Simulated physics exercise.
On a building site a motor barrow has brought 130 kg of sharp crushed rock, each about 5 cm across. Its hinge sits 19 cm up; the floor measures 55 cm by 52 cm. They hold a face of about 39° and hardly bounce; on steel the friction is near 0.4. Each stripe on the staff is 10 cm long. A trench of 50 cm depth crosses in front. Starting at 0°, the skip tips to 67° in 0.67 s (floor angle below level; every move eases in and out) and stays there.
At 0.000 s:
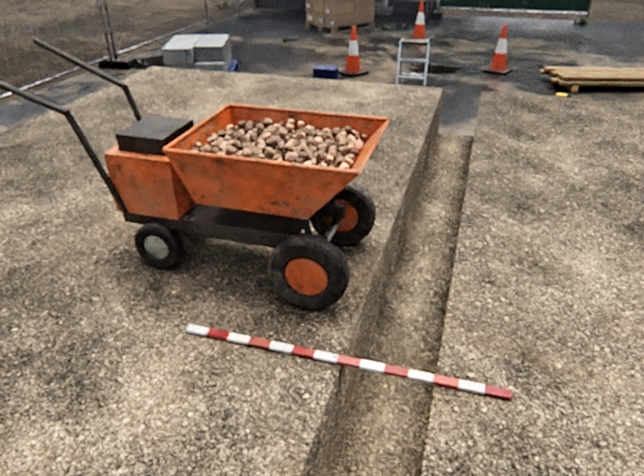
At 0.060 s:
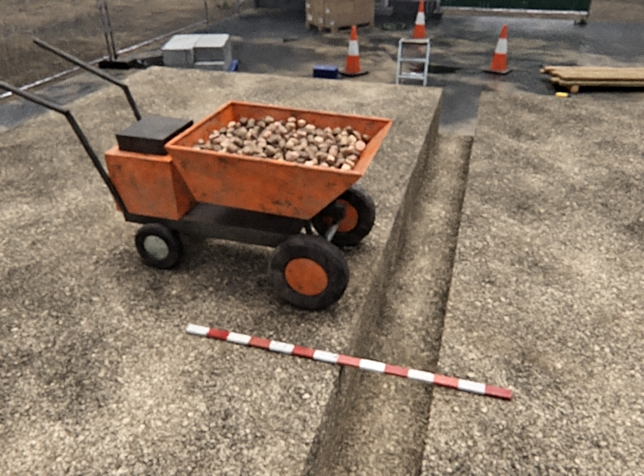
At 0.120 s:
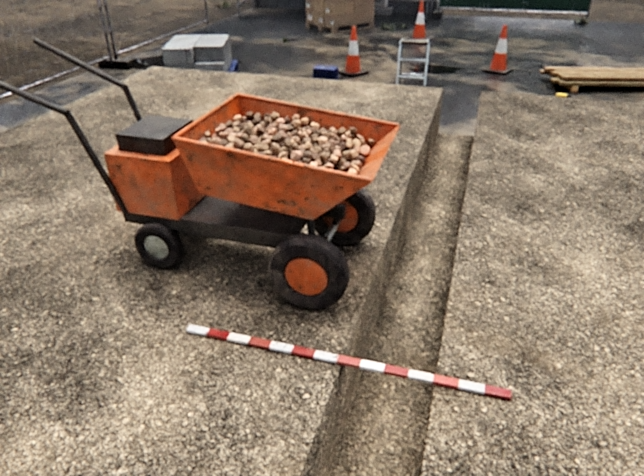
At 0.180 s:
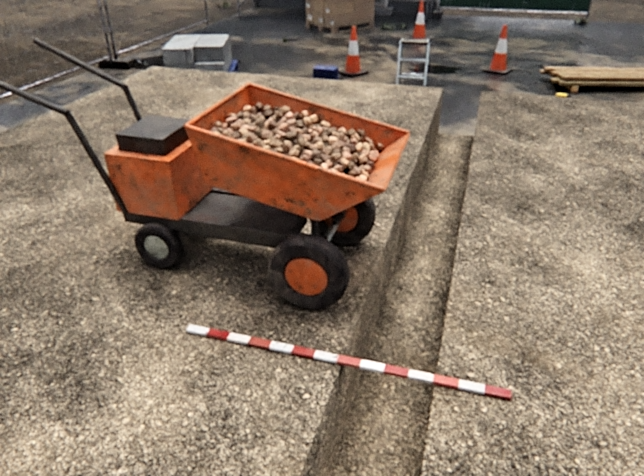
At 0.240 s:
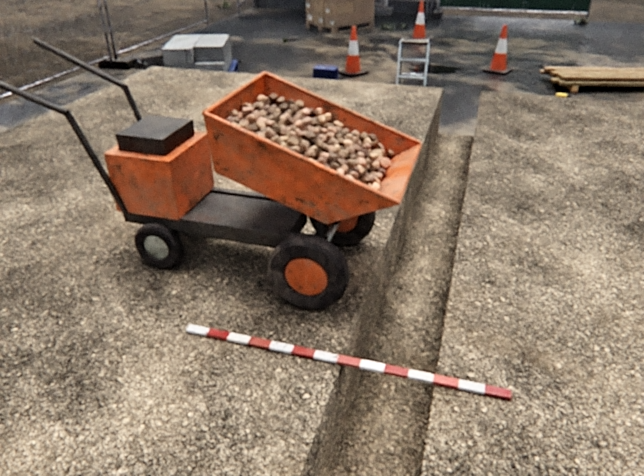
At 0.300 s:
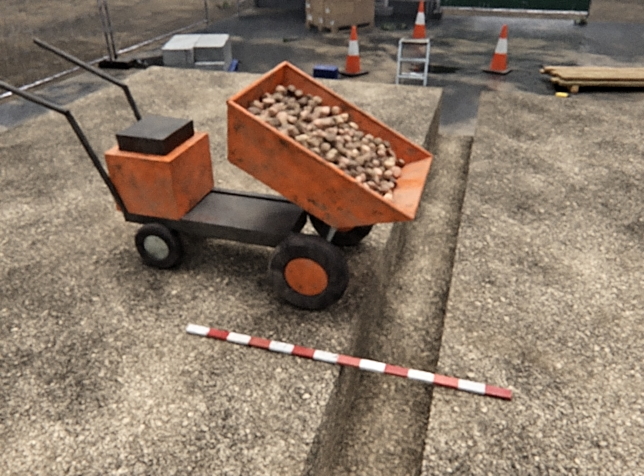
An orange barrow's skip full of brownish stones tilted slowly at first, then more steeply, its back end rising and its front lip lowering over a trench, while the wheels stayed still.
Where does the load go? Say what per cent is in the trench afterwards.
About 28 per cent.
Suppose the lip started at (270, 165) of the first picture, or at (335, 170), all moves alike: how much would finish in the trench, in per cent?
First some 85, then 45 per cent.
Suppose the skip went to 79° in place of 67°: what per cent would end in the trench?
Then about 5 per cent.
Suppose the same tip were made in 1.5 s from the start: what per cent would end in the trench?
It would be near 35 per cent.
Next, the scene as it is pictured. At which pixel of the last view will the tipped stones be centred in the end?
Near (483, 295).
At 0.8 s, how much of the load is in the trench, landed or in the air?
About 0 per cent by then.
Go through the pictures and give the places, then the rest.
The first picture shows lip at (358, 173), floor tilted 0°, highest stones at (295, 136).
The second picture shows lip at (362, 175), floor tilted 2°, highest stones at (272, 133); the stones move at 0.3 m/s on average.
In the third picture, the skip is at 6°, its lip at (371, 181); the top of the load is at (260, 127); the stones move at 0.7 m/s on average.
In the fourth picture, the skip is at 12°, its lip at (384, 190); the top of the load is at (256, 120); the stones move at 1.1 m/s on average.
In the fifth picture, the skip is at 20°, its lip at (399, 203); the top of the load is at (263, 108); the stones move at 1.2 m/s on average.
The sixth picture shows lip at (413, 219), floor tilted 28°, highest stones at (278, 97); the stones move at 1.3 m/s on average.
After 0.5 s the floor is at 56°; 100 % in the skip; the foremost stones are at (427, 233).
After 0.8 s the floor is at 67°; 82 % in the skip, 1 % in the trench, 17 % past the trench; the foremost stones are at (509, 317).
After 1.1 s the floor is at 67°; 36 % in the skip, 2 % in the trench, 62 % past the trench; the foremost stones are at (643, 329).
After 3.1 s the floor is at 67°; 10 % in the skip, 28 % in the trench, 62 % past the trench; the foremost stones are past the picture's edge.
